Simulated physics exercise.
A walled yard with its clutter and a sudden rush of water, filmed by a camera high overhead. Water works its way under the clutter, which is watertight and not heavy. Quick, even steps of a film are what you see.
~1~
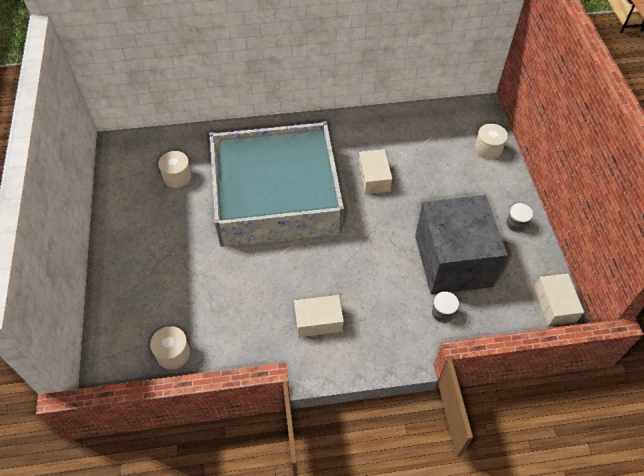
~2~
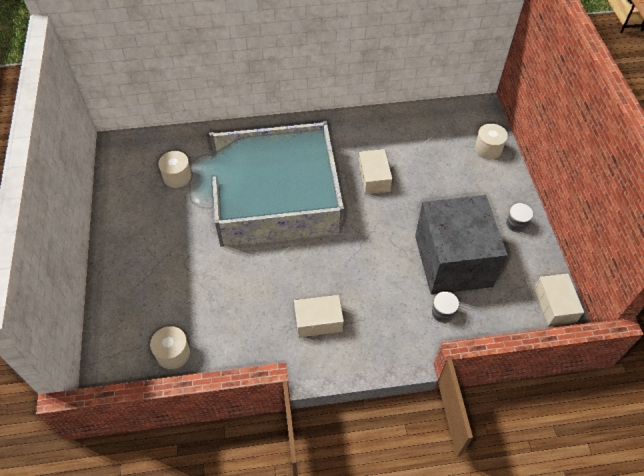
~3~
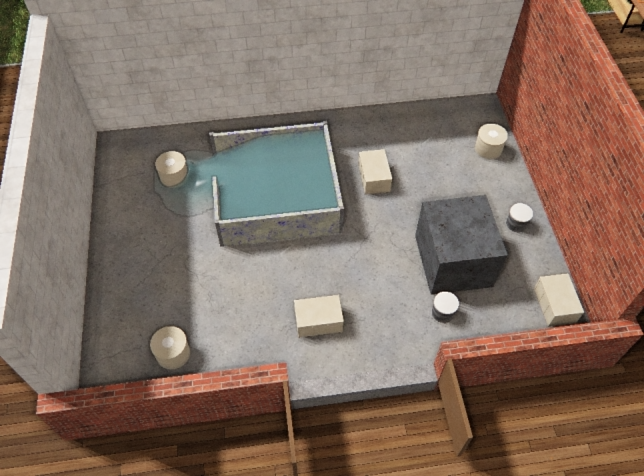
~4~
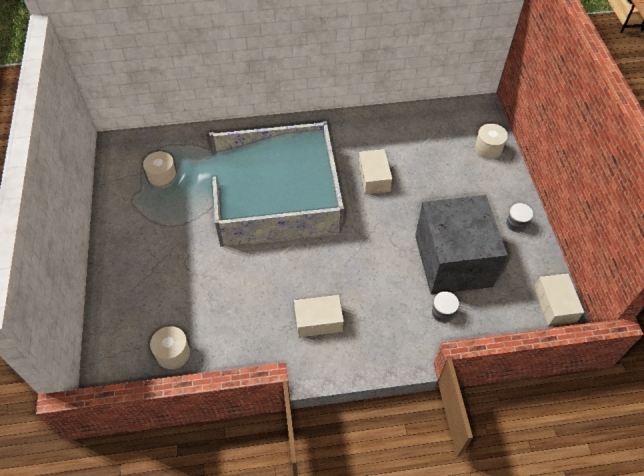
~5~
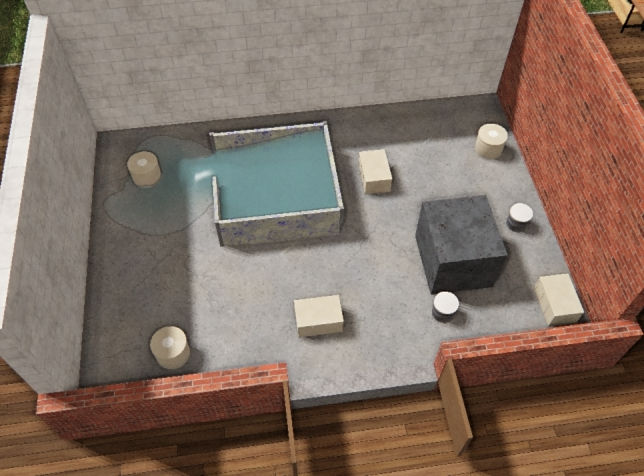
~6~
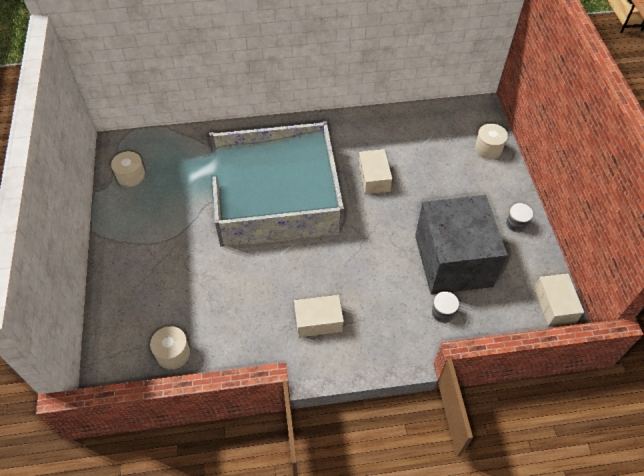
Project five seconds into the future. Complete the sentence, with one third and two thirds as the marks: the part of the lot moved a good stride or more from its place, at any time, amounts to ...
It amounts to less than one third.
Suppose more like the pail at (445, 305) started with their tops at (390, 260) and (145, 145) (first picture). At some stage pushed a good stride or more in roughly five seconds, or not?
Result by copy: Didn't cover it; covered it.
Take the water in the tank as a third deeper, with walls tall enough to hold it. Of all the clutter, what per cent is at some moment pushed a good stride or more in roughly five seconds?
I'd put it near 20 percent.
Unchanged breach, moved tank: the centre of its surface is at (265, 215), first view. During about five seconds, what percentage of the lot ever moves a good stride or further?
About 0 in a hundred.
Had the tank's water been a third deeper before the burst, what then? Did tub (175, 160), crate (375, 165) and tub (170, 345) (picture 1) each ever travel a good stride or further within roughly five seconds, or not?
Taking them as listed, the first reached the mark, the second stopped before it and the third reached the mark.
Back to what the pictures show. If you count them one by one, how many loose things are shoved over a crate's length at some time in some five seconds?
My tally gives 2.
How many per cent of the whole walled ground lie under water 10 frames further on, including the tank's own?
30 %.
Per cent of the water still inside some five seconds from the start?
100 %.
A moment on, 1 of 8 are well off their spots; 0 afloat.
Next, 1 of 8 are well off their spots; 1 afloat.
Later, 1 of 8 are well off their spots; 1 afloat.
In the end, 2 of 8 are well off their spots, and 2 have been at some point; 1 afloat.
